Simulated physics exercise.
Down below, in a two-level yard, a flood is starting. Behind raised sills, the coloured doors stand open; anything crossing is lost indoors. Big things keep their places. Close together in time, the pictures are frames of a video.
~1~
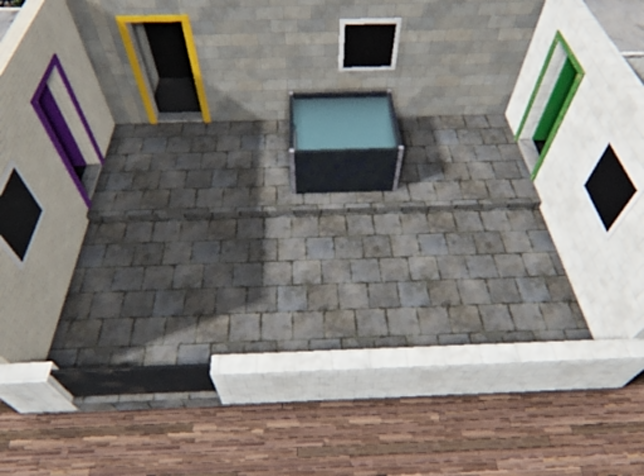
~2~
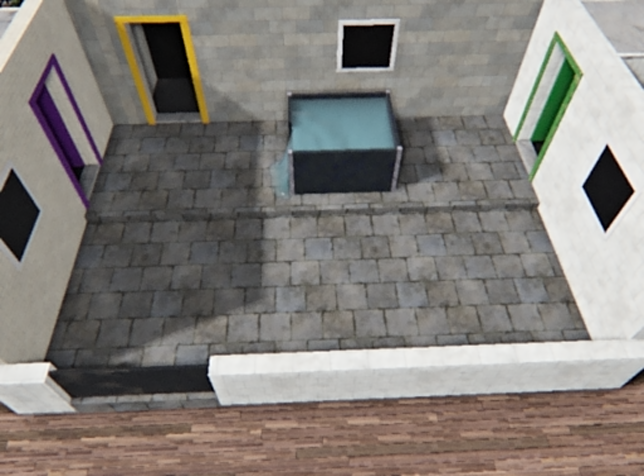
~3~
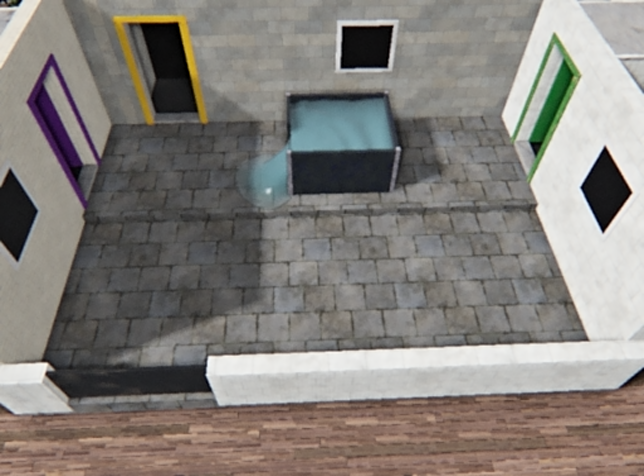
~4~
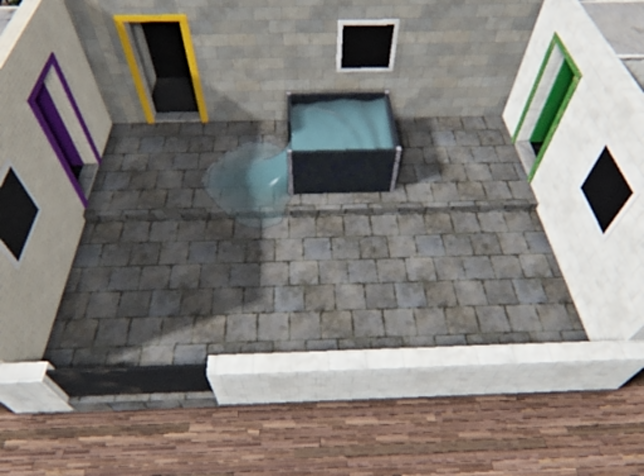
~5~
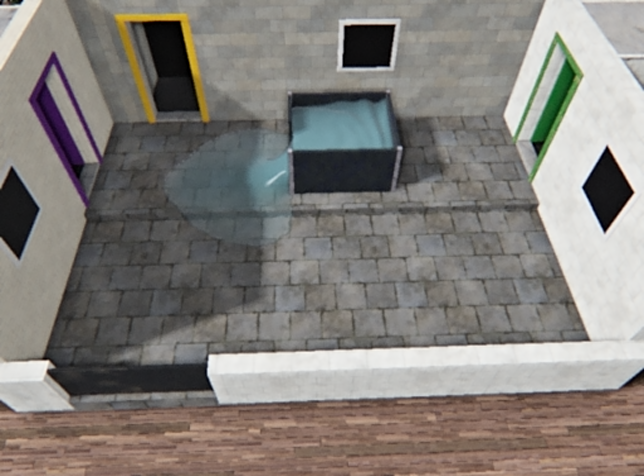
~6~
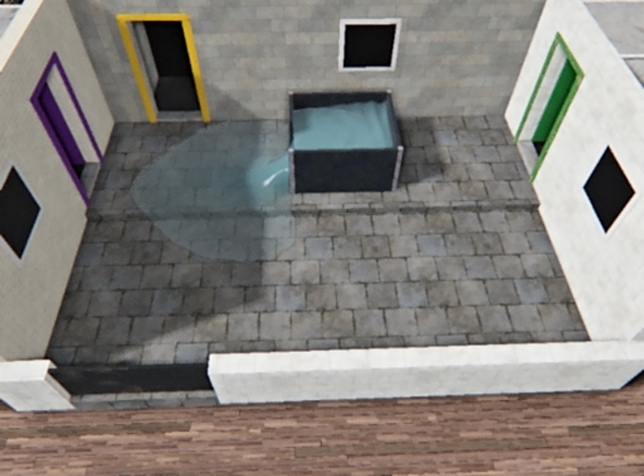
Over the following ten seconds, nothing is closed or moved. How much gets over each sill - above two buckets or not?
As I see it, yellow door: Surpasses it. Green door: Never surpasses it. Purple door: Surpasses it.
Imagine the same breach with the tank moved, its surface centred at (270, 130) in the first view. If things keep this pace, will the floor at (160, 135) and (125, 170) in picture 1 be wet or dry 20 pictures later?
I'd say swamped for the first and swamped for the second.
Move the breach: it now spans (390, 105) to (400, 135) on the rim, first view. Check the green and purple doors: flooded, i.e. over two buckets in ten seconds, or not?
In brief, the green door exceeds the mark and the purple door remains below.
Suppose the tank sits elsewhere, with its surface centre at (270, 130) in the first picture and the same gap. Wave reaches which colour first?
The door in question is the purple door.
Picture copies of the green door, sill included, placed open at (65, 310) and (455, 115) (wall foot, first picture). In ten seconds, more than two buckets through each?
Going through them as given, the first one tops the limit and the second one remains within the limit.
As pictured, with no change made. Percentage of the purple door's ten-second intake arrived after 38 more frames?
It would be roughly 95 percent of the ten-second total.
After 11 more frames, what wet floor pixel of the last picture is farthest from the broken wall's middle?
I'd say near (36, 385).
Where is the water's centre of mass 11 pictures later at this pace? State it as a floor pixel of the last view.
Somewhere around (252, 188) in the last view.
A moment on, water covers 35 % of the floor; the yellow door under two buckets in, the green door not reached, the purple door over two buckets in.
Next, water covers 40 % of the floor; the yellow door under two buckets in, the green door not reached, the purple door far over two buckets in.
Then, water covers 40 % of the floor; the yellow door over two buckets in, the green door not reached, the purple door far over two buckets in.
Later, water covers 70 % of the floor; the yellow door over two buckets in, the green door not reached, the purple door far over two buckets in.
In the end, water covers 85 % of the floor; the yellow door far over two buckets in, the green door not reached, the purple door far over two buckets in.
